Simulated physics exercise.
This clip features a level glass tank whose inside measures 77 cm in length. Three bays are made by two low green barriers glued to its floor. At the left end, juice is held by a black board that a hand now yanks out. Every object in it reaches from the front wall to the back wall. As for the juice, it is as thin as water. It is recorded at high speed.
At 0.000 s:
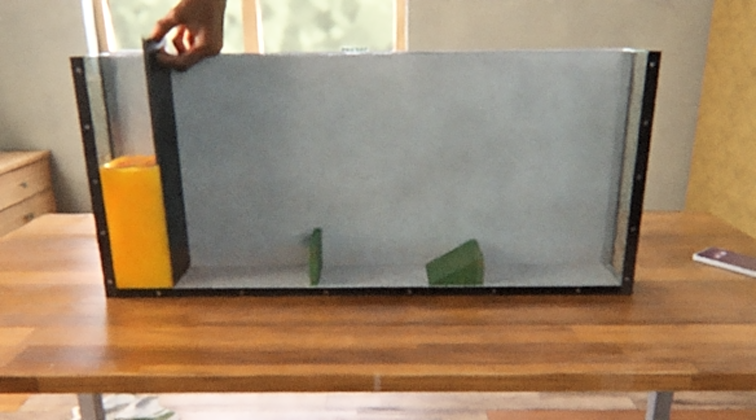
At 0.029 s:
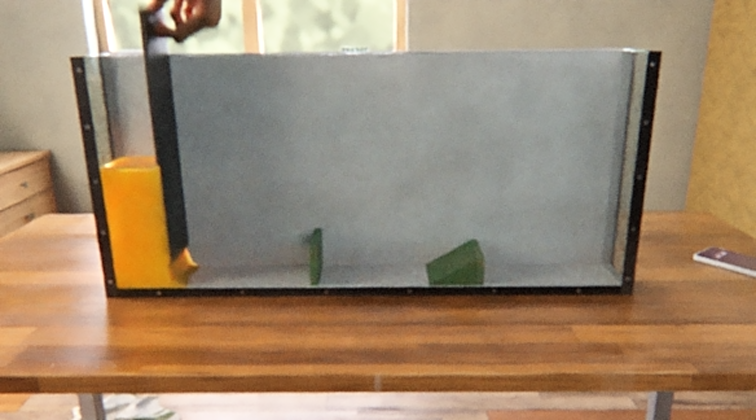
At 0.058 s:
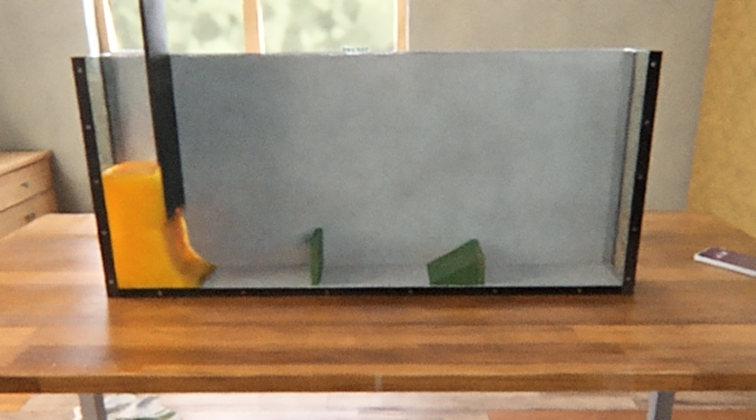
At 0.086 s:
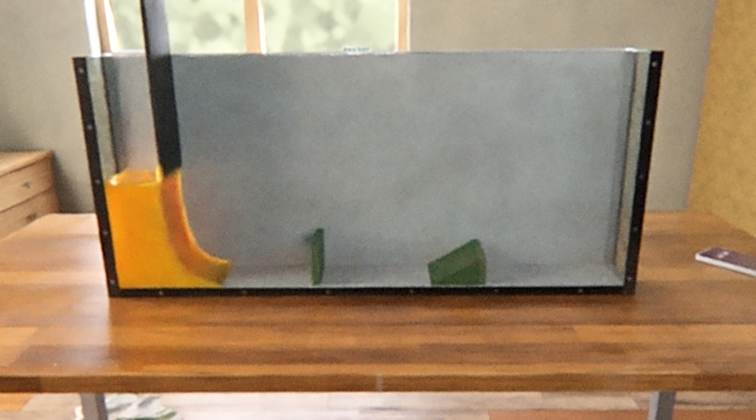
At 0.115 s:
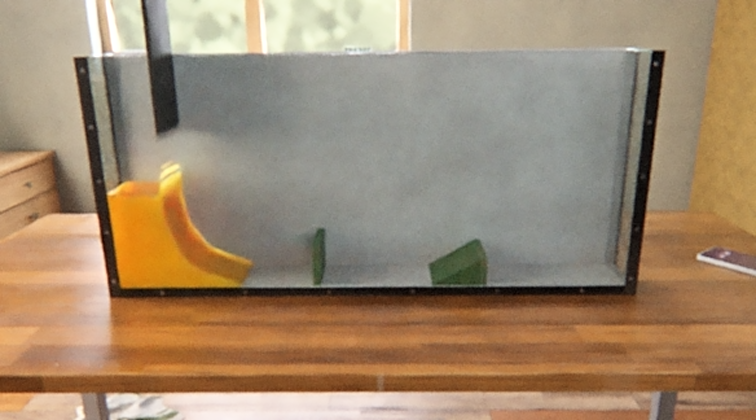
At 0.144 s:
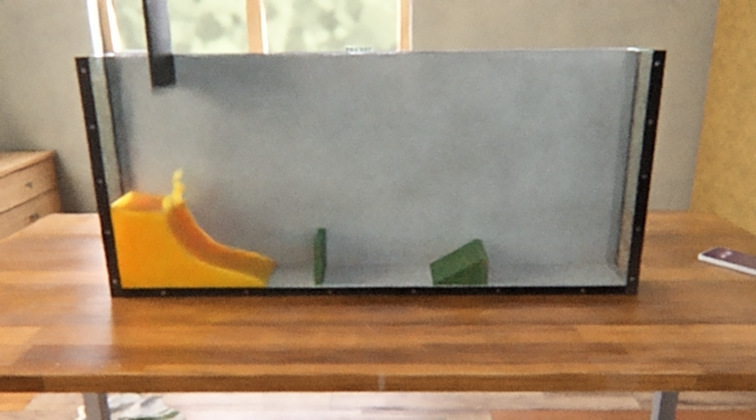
A hand at the upper left grips a dark board in a long, clear, black-edged tank on a wooden table, seen from the front in a room with a window behind. Yellow-orange liquid stands left of the board, with a thin upright green piece and a sloped green block farther right. The hand pulls the board upward out of view, and the liquid slumps and spreads rightward along the floor.
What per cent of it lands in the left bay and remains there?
68 %.
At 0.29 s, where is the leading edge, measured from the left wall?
Front distance: Approx. 32 cm.
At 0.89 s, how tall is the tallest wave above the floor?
Max height: Approx. 7.0 cm.
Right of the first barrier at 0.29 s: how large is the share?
Roughly 4 %.
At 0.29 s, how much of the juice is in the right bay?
Roughly 0 percent.
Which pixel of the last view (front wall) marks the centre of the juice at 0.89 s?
The liquid is centred at roughly pixel (284, 275).
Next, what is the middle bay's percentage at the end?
It ends up at around 24 percent.
Then, 0.29 s in, the shares are 96, 4 and 0 per cent from left to right.
Then, 0.50 s in, the shares are 69, 30 and 0 per cent from left to right.
Then, 0.89 s in, the shares are 67, 24 and 8 per cent from left to right.
Finally, the split from left to right is 67, 24 and 8 per cent.
